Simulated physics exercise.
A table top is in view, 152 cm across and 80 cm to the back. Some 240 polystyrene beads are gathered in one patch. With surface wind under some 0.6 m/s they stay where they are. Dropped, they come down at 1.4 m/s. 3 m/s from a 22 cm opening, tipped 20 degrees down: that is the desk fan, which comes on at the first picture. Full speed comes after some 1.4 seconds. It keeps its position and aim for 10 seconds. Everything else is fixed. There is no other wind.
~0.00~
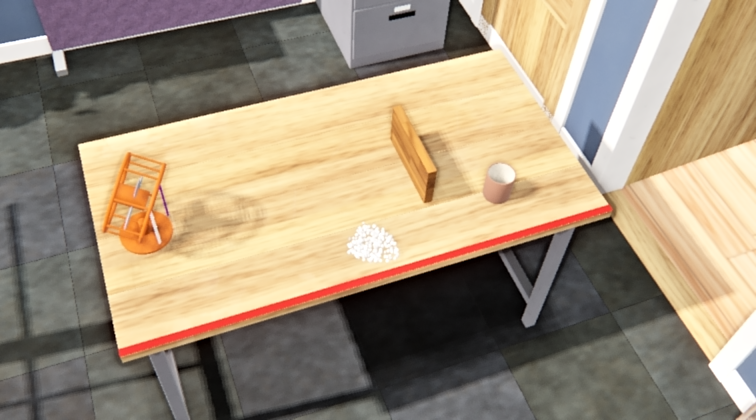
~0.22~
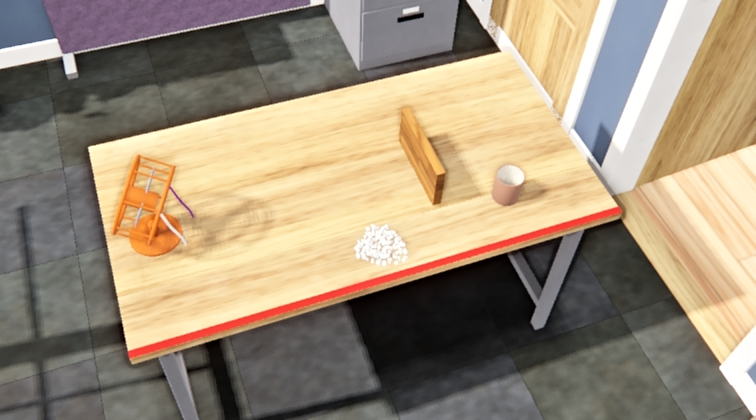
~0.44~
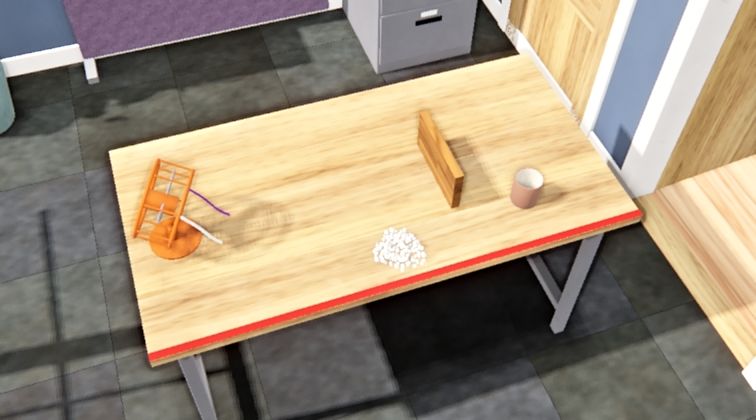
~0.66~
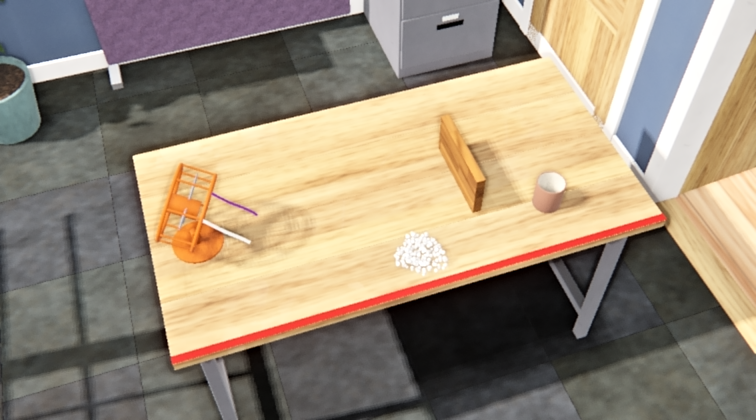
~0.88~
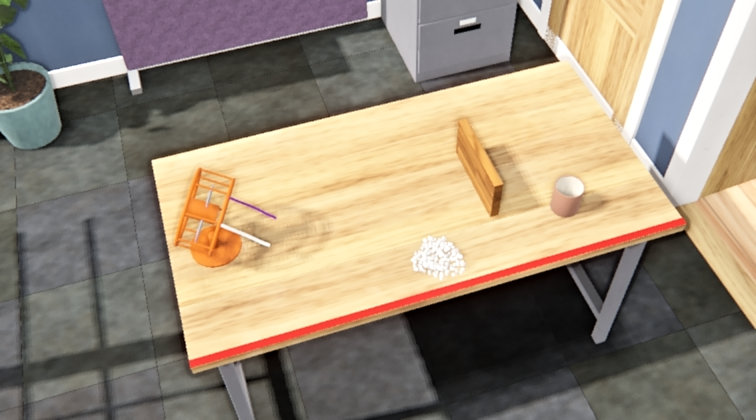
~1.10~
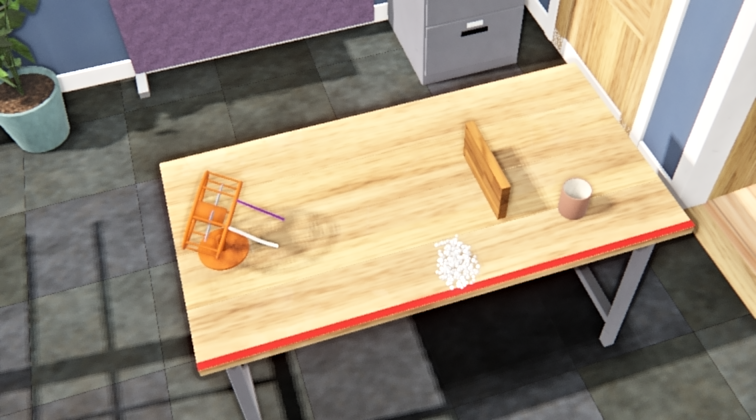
The clip opens on a wooden table holding an orange desk fan, a patch of small white beads, an upright board and a mug. The view drifts left while purple and white streamers lift rightward from the fan, and finally many beads shift slightly right, loosening the patch.
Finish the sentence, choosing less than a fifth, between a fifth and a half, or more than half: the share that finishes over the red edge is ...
The share that finishes over the red edge is more than half.
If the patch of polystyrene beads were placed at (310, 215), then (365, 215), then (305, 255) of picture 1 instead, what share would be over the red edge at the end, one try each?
Roughly 30 %, then 50 %, then 100 %.
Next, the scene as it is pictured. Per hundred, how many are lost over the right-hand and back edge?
3 % right-hand, 0 % back.
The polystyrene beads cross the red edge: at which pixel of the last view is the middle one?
About (516, 278).
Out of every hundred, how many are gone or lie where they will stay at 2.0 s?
The share is about 100 %.
After 2.0 s, 5 % are on the move or not yet settled, 94 % are over the red edge.
After 3.2 s, 3 % are on the move or not yet settled, 94 % are over the red edge.
After 5.5 s, 3 % are on the move or not yet settled, 94 % are over the red edge.
After 10.0 s, at the end, 94 % are over the red edge.
